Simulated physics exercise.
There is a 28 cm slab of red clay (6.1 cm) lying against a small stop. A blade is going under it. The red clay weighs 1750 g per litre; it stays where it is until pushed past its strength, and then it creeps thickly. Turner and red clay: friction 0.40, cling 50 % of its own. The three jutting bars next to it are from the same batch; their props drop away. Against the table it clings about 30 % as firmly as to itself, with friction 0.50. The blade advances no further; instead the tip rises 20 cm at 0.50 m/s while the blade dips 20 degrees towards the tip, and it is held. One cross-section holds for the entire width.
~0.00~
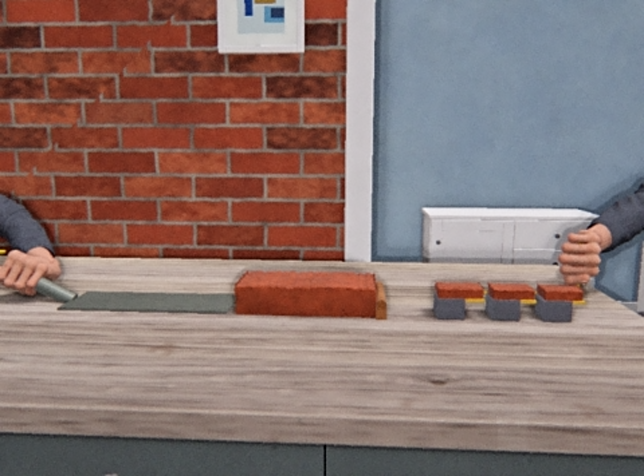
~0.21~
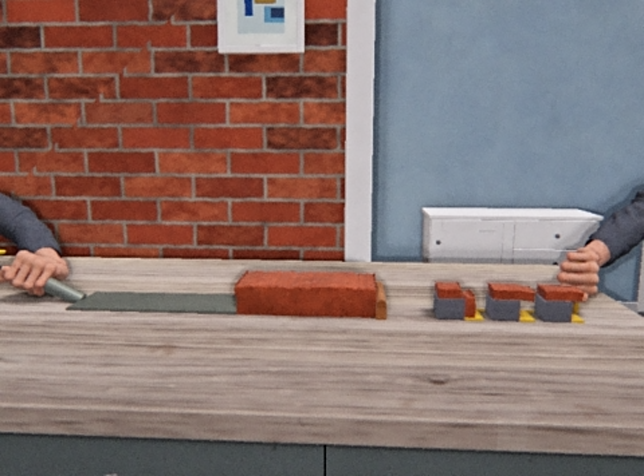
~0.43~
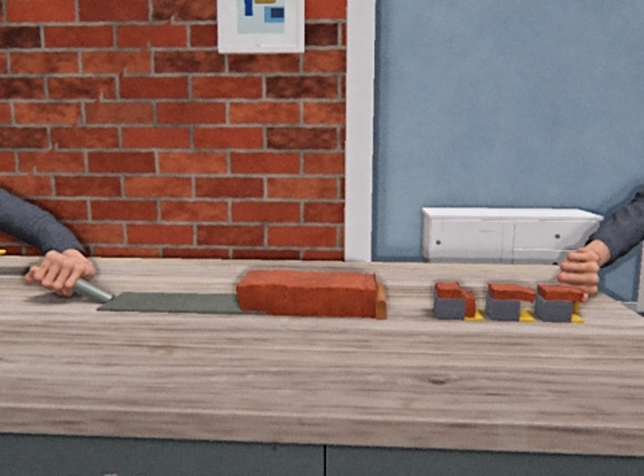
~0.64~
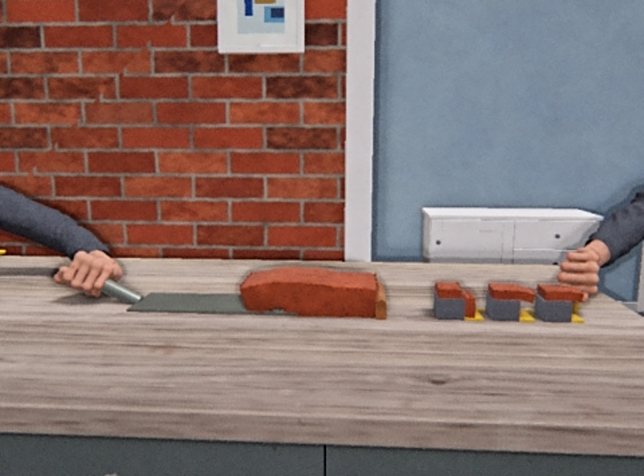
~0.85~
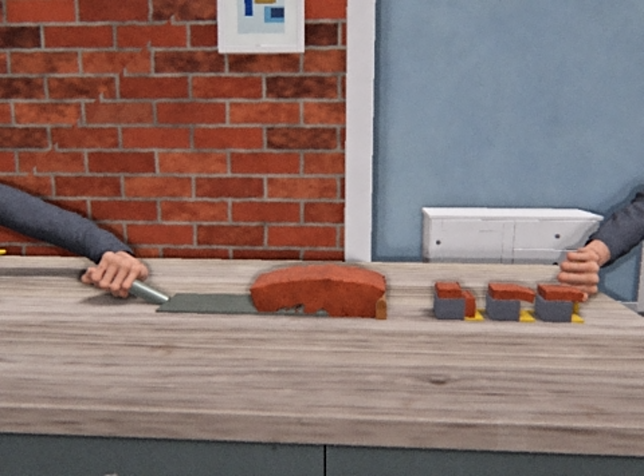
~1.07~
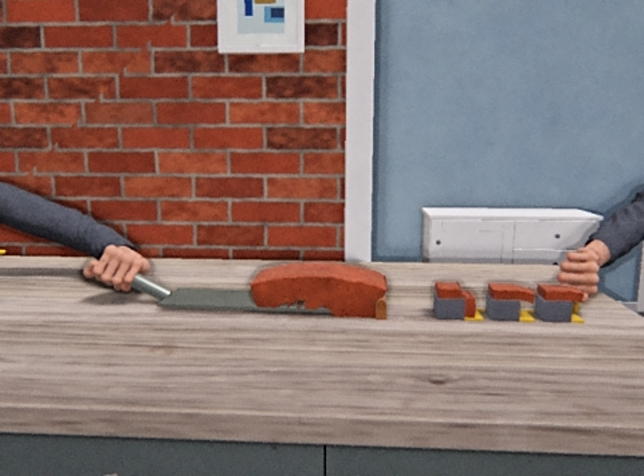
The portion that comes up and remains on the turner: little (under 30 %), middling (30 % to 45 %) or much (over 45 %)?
It lands in the highest range, over 45 %.
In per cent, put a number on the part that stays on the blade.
Some 55 per cent.
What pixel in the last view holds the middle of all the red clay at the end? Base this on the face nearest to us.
Estimated pixel: (318, 240).
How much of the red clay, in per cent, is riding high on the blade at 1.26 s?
Near 40 % then.
After 1.26 s, the tip is 10.0 cm up.
After 1.48 s, the tip is 20 cm up and 53 % is riding high on the blade.
After 1.70 s, the tip is 20 cm up and 53 % is riding high on the blade.
After 1.93 s, the tip is 20 cm up and 53 % is riding high on the blade.
After 2.10 s, the tip is 20 cm up and 53 % is riding high on the blade.
